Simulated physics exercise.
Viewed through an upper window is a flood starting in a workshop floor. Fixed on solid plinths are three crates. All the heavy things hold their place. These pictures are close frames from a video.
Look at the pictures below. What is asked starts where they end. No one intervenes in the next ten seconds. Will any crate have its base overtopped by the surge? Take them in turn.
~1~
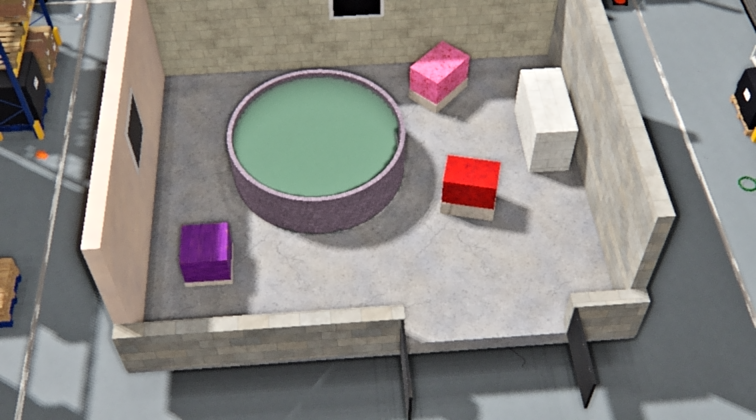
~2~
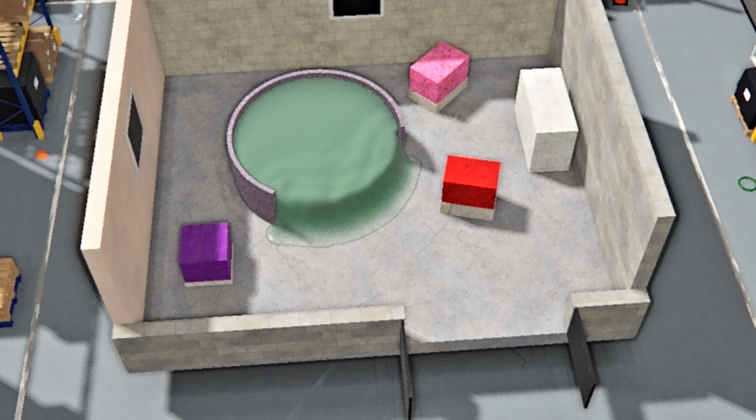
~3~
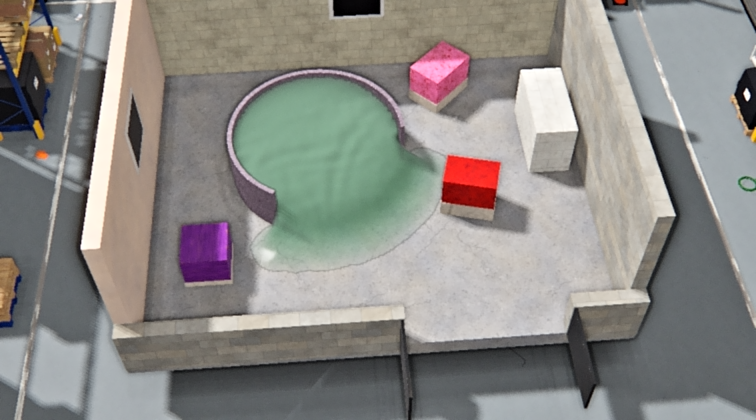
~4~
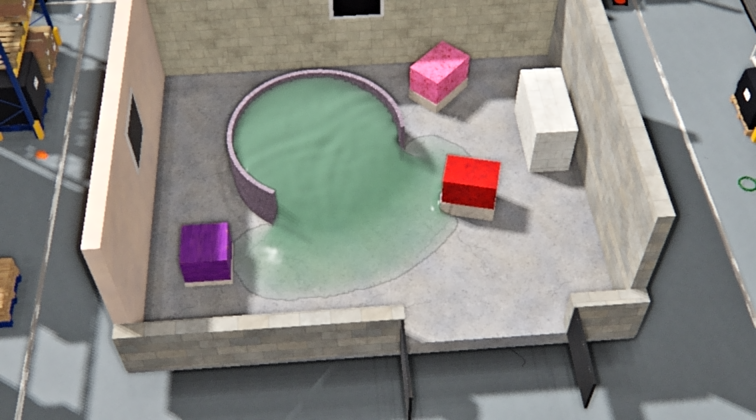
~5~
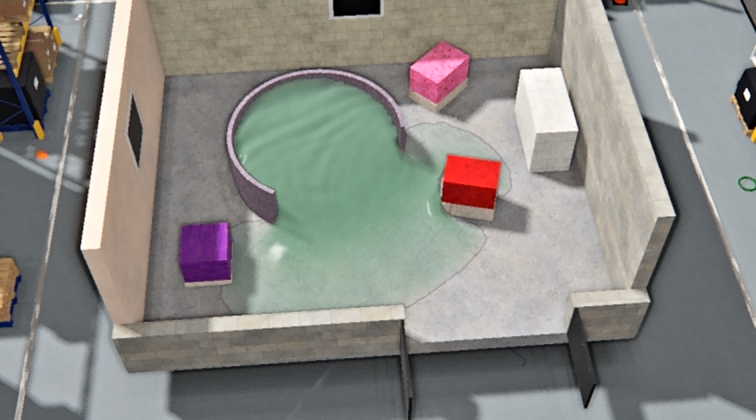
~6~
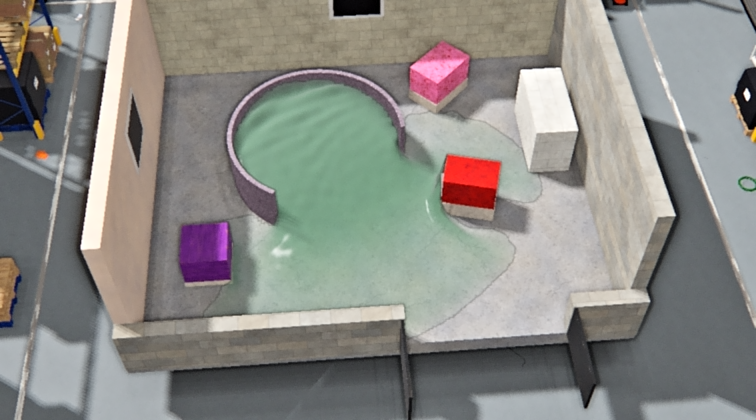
Each in turn: The pink crate is spared, the red crate is overtopped, the purple crate is overtopped.
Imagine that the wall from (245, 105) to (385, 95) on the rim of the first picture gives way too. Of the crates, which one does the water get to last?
I'd go with the purple one.
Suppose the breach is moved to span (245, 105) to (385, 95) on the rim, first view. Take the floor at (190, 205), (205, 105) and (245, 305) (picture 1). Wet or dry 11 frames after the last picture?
First: Reached by the flood. Second: Reached by the flood. Third: Spared by the leak.
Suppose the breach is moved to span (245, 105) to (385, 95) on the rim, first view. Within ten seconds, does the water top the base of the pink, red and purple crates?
Pink crate is reached; red crate is not reached; purple crate is reached.
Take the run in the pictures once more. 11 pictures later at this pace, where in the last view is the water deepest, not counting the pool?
At about (378, 332).
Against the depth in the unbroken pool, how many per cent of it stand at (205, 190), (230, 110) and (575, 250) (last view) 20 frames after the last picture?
About 4, 0 and 14 percent, in that order.
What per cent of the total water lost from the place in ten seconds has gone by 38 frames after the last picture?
Approximately 85 in a hundred, I think.
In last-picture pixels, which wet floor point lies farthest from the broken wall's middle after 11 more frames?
I'd say near (549, 61).
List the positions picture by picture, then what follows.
The first picture shows the round tank at (317, 135) is whole and still.
In the second picture, the front is at (271, 235), out from the gap at (364, 208).
In the third picture, water pours out at (364, 210) and has run to (440, 159).
In the fourth picture, water pours out at (364, 212) and has run to (459, 150).
In the fifth picture, water pours out at (364, 213) and has run to (490, 151).
In the sixth picture, the front is at (526, 162), out from the gap at (364, 213).
A moment on, water covers 50 % of the floor; the pink crate water round its plinth, the red crate water round its plinth, the purple crate water round its plinth.
Next, water covers 65 % of the floor; the pink crate water round its plinth, the red crate water round its plinth, the purple crate water round its plinth.
Then, water covers 80 % of the floor; the pink crate water round its plinth, the red crate water round its plinth, the purple crate water round its plinth.
Later, water covers 100 % of the floor; the pink crate water round its plinth, the red crate water round its plinth, the purple crate water round its plinth.
In the end, water covers 100 % of the floor; the pink crate stayed above the water, the red crate was topped, the purple crate was topped.
